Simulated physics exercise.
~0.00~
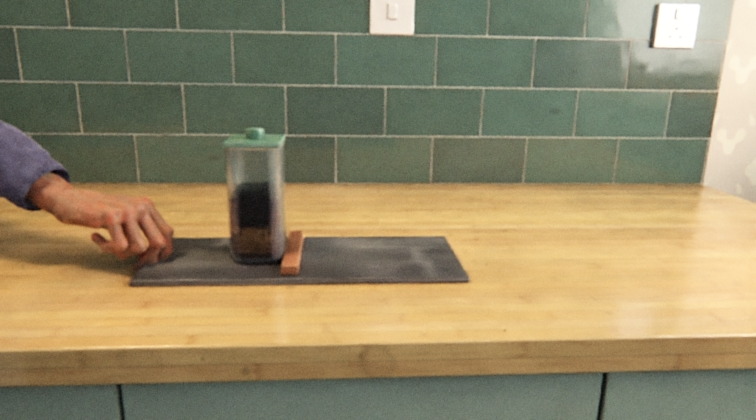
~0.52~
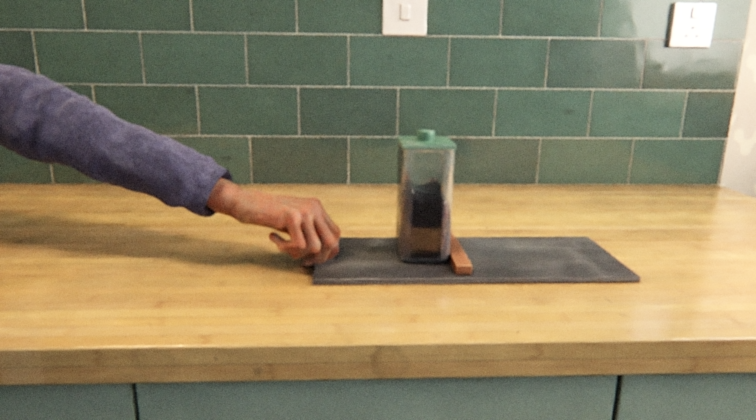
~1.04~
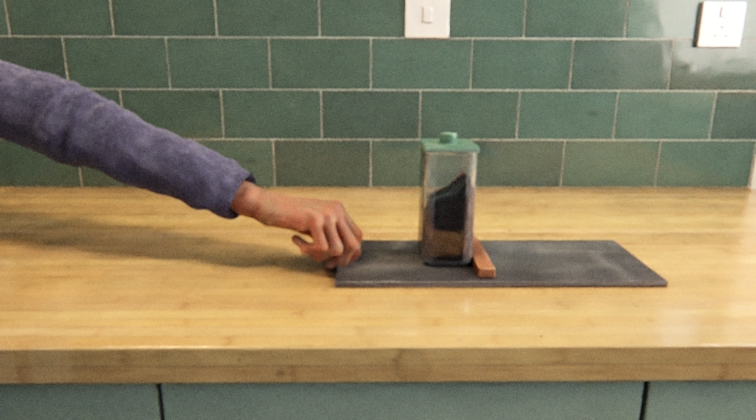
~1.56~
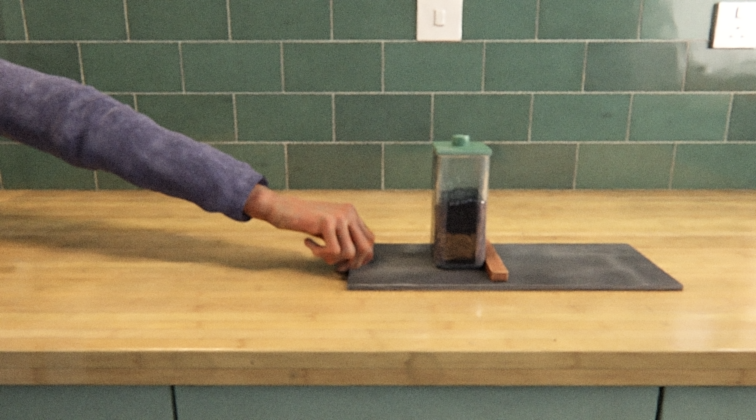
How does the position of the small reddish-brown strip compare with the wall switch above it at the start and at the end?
At the start the strip is to the left of the wall switch, and at the end it is farther right on the counter, to the right of the switch.
